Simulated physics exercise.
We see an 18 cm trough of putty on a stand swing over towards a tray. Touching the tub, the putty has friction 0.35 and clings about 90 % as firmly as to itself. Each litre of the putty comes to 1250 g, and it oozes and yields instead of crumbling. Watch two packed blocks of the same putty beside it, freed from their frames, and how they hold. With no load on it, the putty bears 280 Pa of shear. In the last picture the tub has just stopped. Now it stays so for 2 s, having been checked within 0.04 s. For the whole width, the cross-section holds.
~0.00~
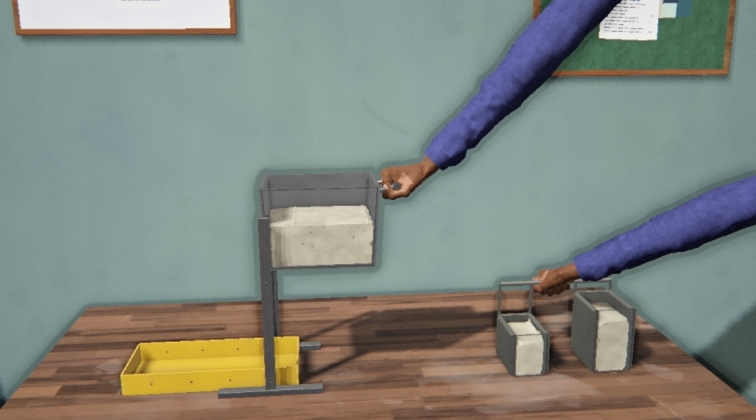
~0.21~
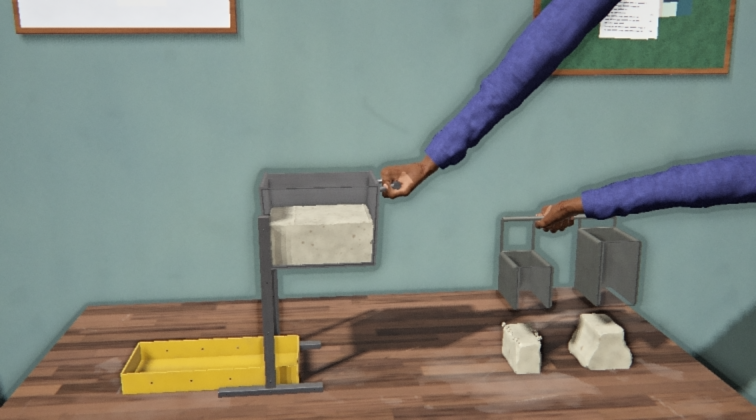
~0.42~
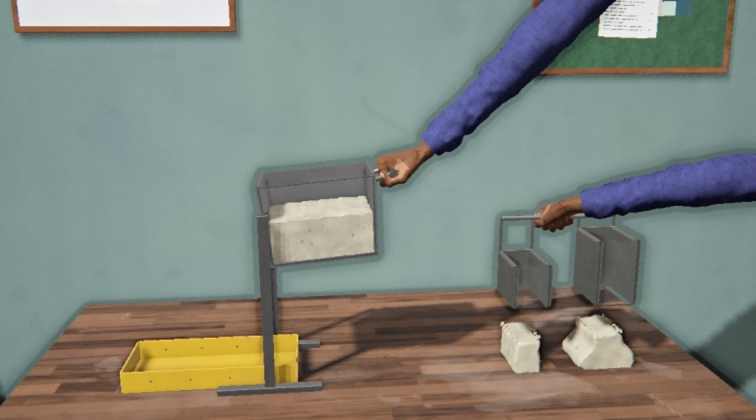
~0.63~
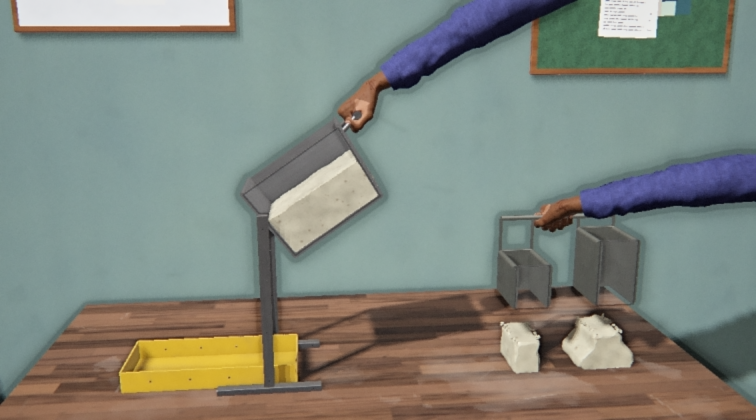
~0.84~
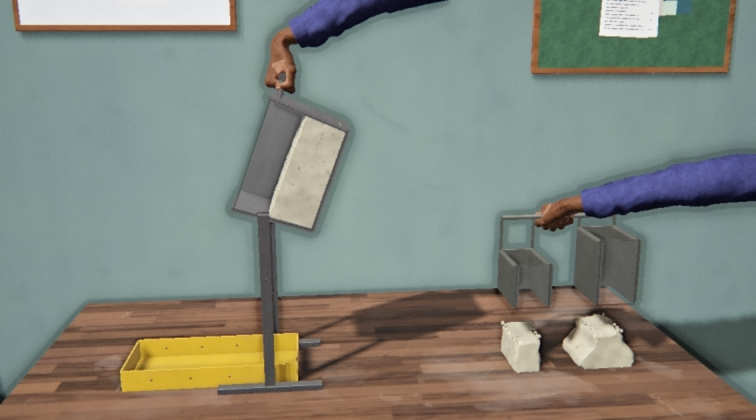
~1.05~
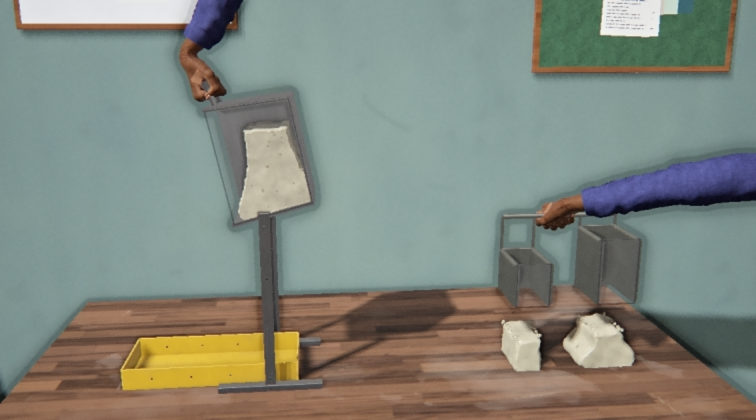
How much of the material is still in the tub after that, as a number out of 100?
About 30 out of 100.
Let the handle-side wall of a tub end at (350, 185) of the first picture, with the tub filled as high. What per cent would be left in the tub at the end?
In that case close to 40 %.
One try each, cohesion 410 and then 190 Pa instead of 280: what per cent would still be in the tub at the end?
First try roughly 40 per cent, second try roughly 25 per cent.
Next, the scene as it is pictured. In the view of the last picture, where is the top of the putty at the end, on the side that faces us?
I'd point to somewhere around (274, 191).
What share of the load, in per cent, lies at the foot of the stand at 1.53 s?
Down at that time: Approx. 60 %.
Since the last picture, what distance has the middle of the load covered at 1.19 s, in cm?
It has gone close to 8 cm.
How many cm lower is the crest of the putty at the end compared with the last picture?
About 14 cm.
After 1.19 s, the tub is at 101 degrees and holds 72 %.
After 1.36 s, the tub is at 101 degrees and holds 35 %.
After 1.53 s, the tub is at 101 degrees and holds 30 %.
After 1.70 s, the tub is at 101 degrees and holds 30 %.
After 3.05 s, the tub is at 101 degrees and holds 30 %.
